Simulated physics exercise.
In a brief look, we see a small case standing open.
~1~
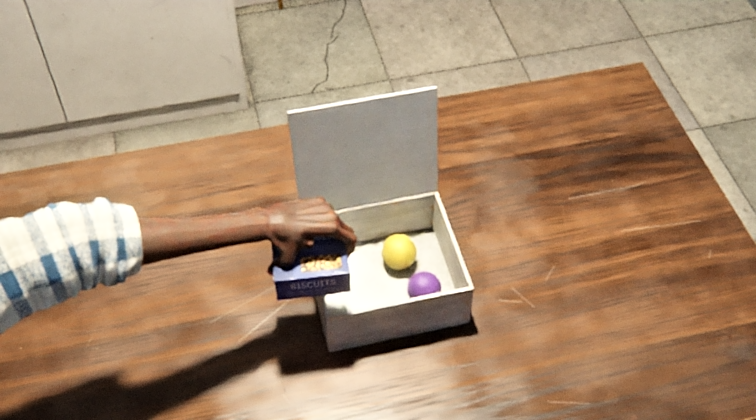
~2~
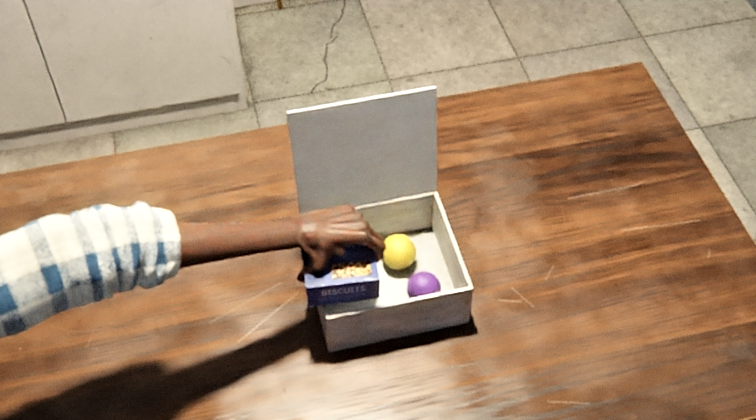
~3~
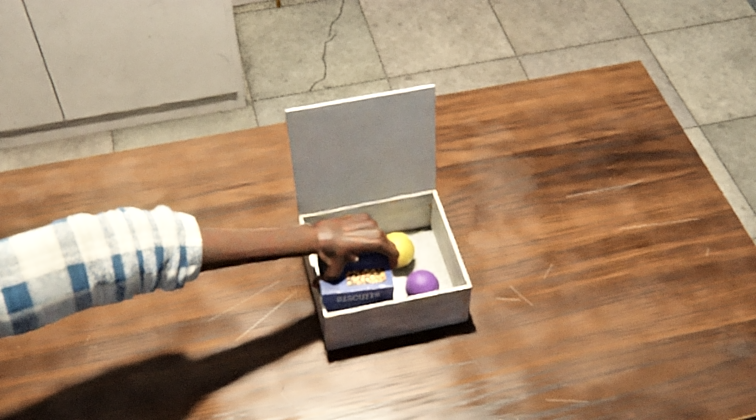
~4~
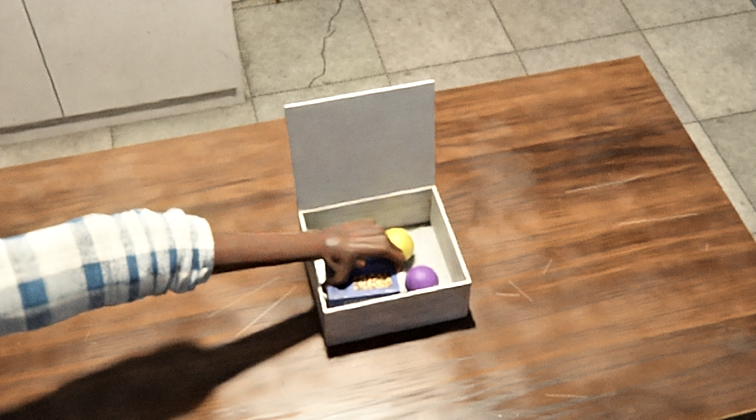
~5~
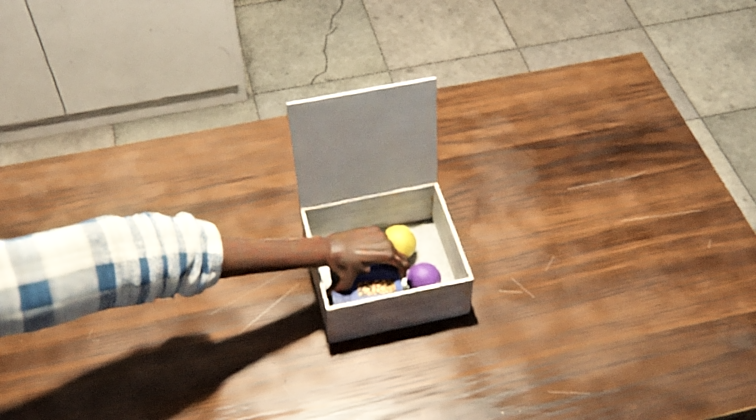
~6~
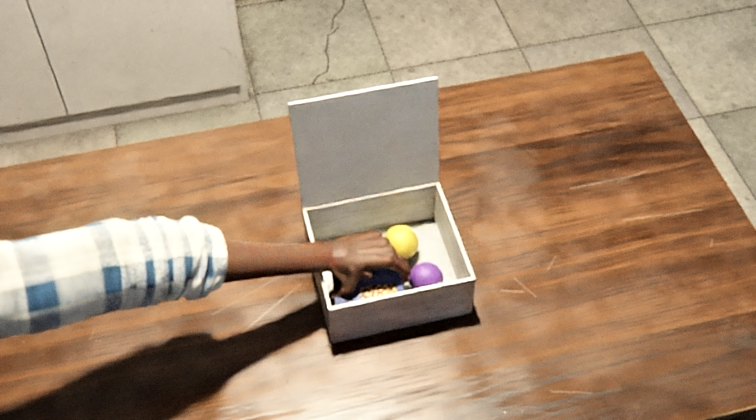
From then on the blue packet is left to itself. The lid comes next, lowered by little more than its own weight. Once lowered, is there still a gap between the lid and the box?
No, the lid meets the box.
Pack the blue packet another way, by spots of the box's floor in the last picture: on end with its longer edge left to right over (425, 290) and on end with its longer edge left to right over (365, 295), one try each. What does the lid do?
The first attempt leaves the lid partly open, while the second leaves it partly open.
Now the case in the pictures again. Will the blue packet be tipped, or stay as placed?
As it turns out, it keeps its original angle.
Then, 1.40 s after the last picture, lid 78° above the rim.
Then, 1.70 s after the last picture, lid 48° above the rim.
Then, 1.90 s after the last picture, lid 17° above the rim.
At rest, lid shut; all 3 in place. Seen from the same camera at the end, blue packet near (368, 291).
